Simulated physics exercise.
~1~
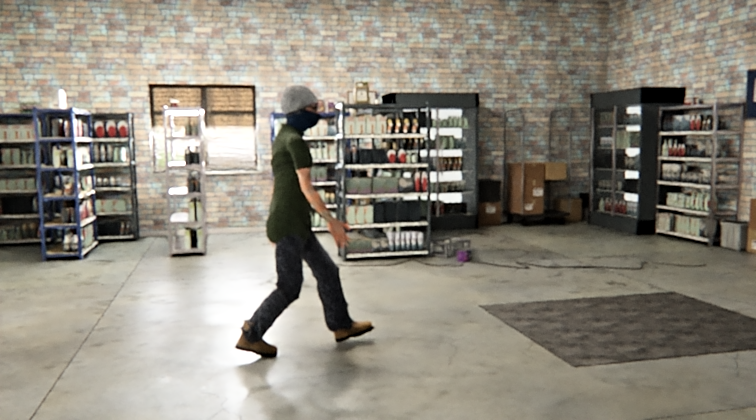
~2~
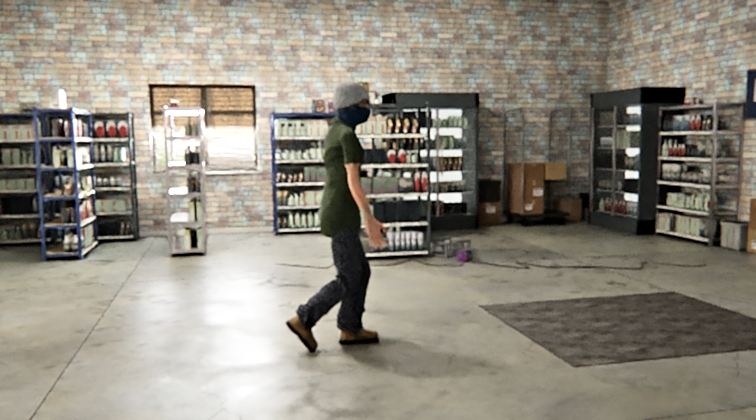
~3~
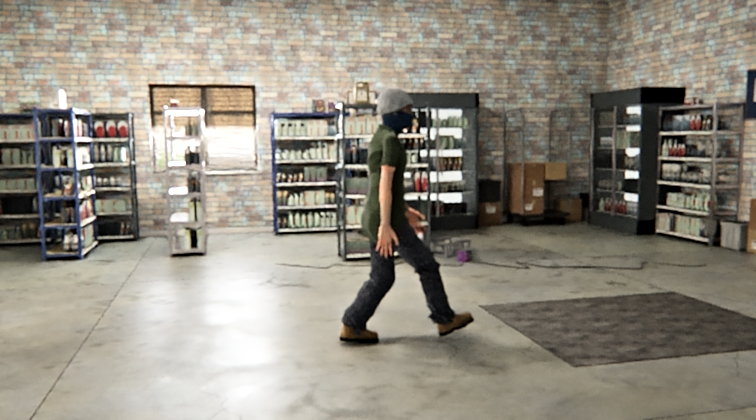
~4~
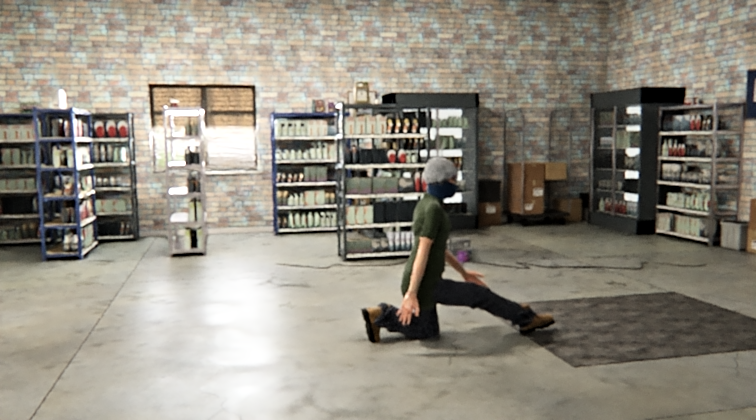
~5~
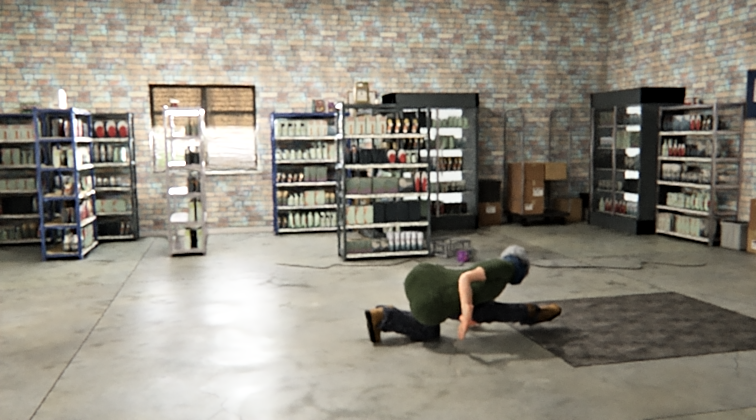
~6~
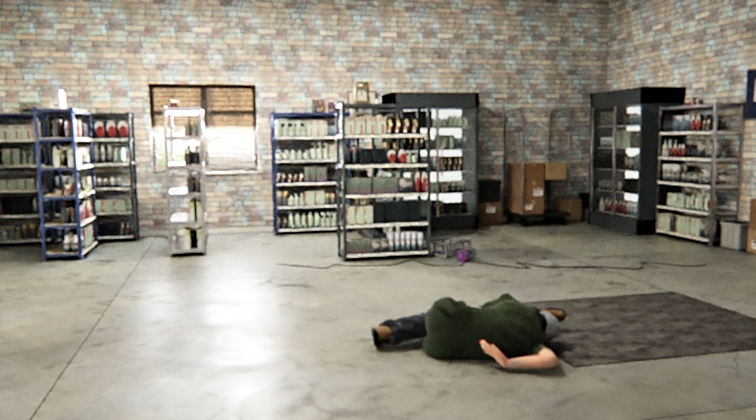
A person in a cap, face covering and green shirt strode right across a concrete room lined with shelves, sank into a low split near a dark mat, pitched forward onto their hands, and ended up lying face down beside the mat's near edge.
